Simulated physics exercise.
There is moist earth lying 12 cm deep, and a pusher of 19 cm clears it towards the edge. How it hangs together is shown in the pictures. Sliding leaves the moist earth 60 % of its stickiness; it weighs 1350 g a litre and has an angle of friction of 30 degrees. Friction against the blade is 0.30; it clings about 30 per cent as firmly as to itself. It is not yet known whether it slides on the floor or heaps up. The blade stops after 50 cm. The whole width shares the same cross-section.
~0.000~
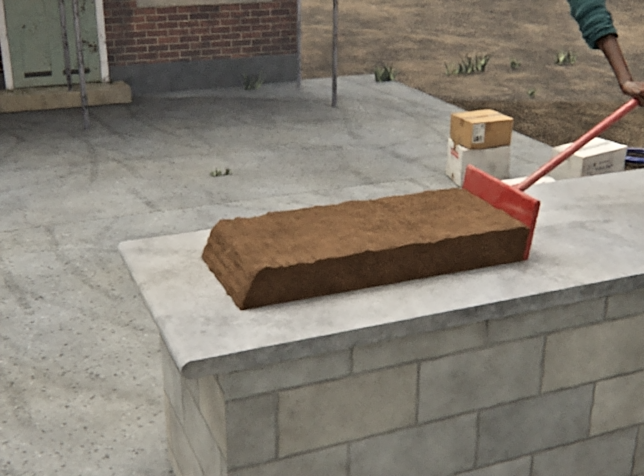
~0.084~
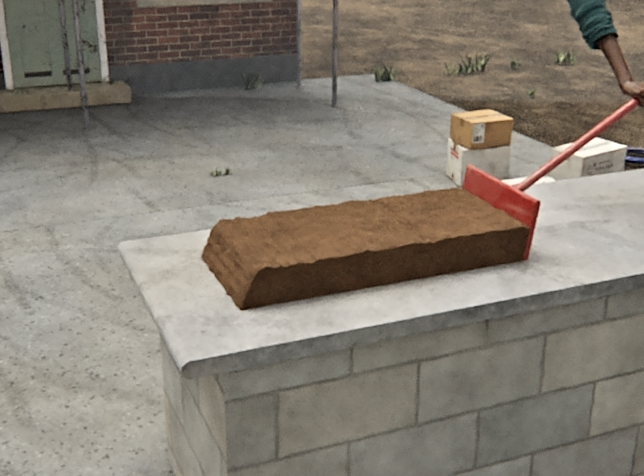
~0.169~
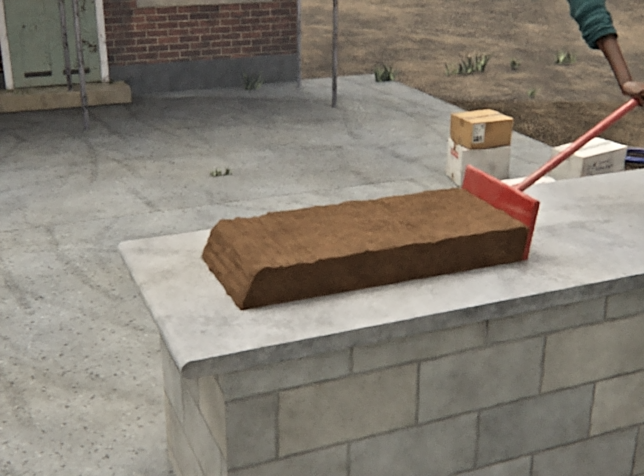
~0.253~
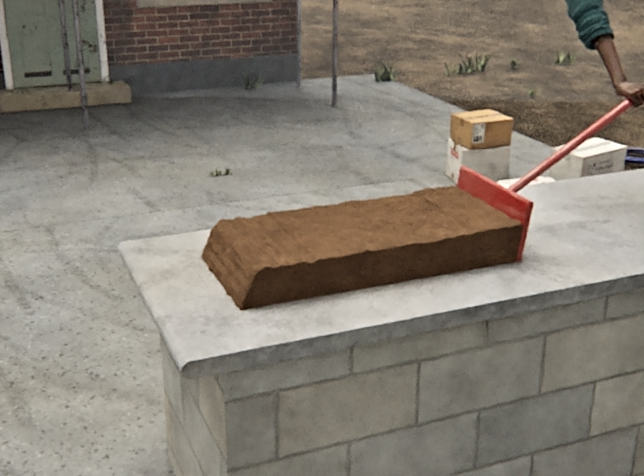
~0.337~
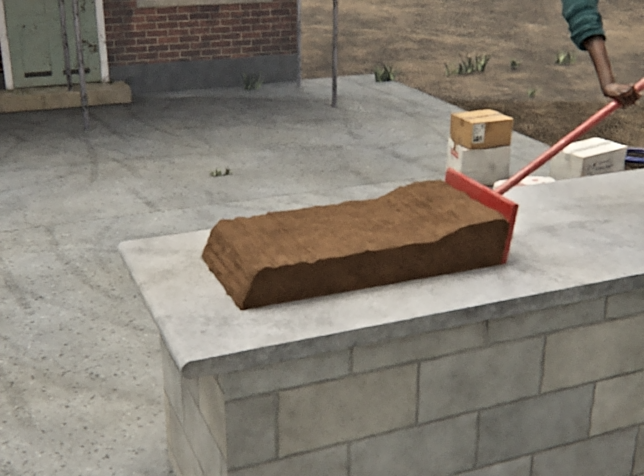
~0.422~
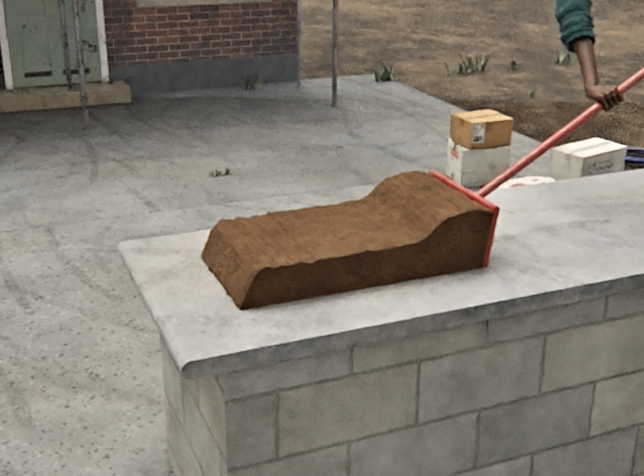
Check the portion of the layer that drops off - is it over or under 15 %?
I expect it to be under.
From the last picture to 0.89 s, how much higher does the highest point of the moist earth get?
Measured change: Around 10 cm.
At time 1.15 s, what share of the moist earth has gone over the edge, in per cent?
About 0 %.
By 0.64 s, 0 % has gone over the edge.
By 0.89 s, 0 % has gone over the edge.
By 1.15 s, 0 % has gone over the edge.
By 1.40 s, 0 % has gone over the edge.
By 1.91 s, at the end, 0 % has gone over the edge and 2 % has spilled back over the blade.
